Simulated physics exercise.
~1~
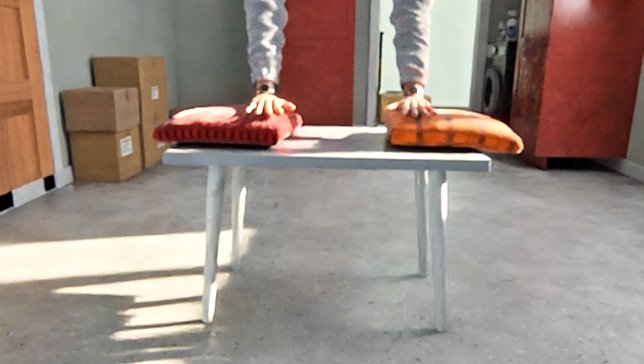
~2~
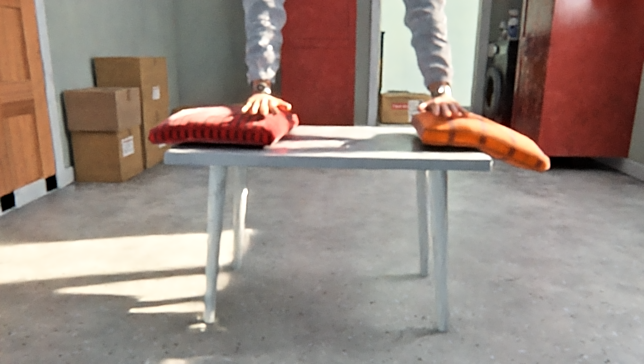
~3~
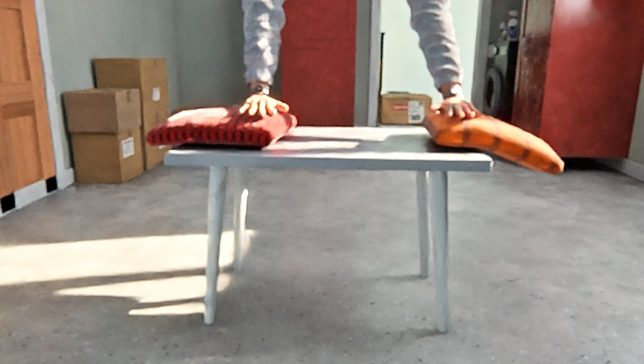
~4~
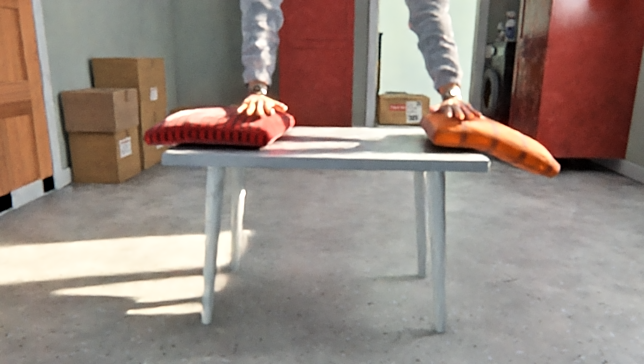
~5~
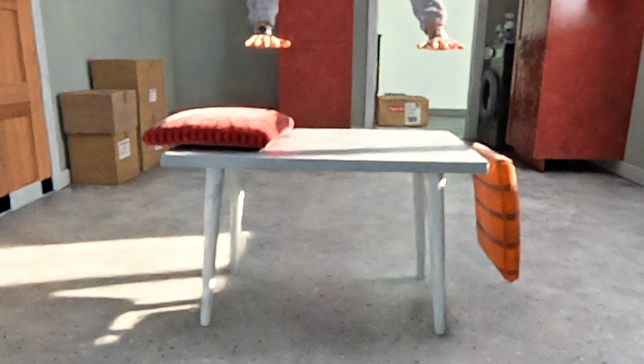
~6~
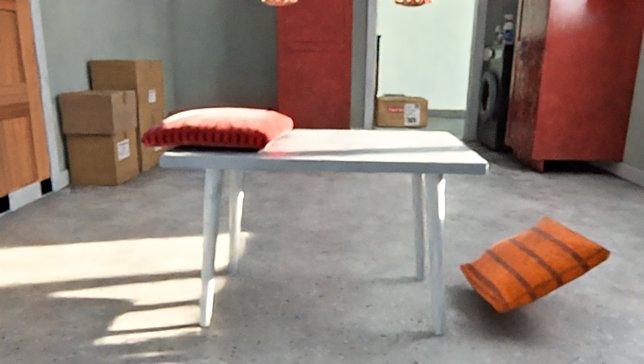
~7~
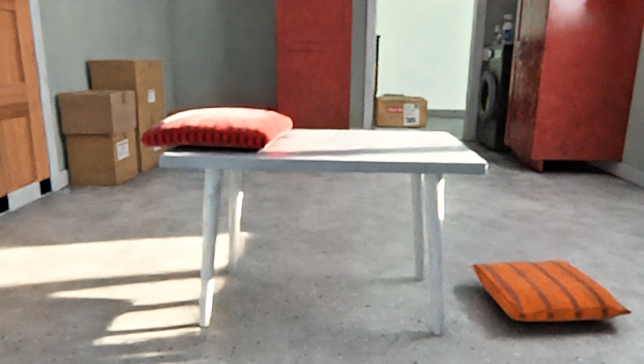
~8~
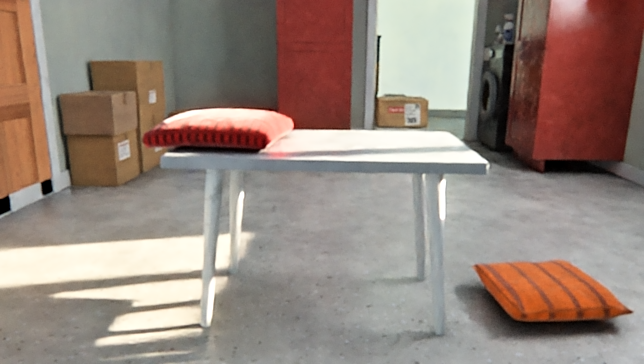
In a sunlit room with a grey floor, a slightly swaying camera faces a pale side table, with cardboard boxes stacked at the left and red cabinets behind. Two hands press on a red cushion at the table's left end and an orange striped cushion at its right. The right hand slides the orange cushion outwards until much of it droops past the edge, while the red one stays almost put, jutting slightly over the left end. The hands lift away, and the orange cushion tips, drops and lands flat on the floor at the right. The red cushion remains on the table.
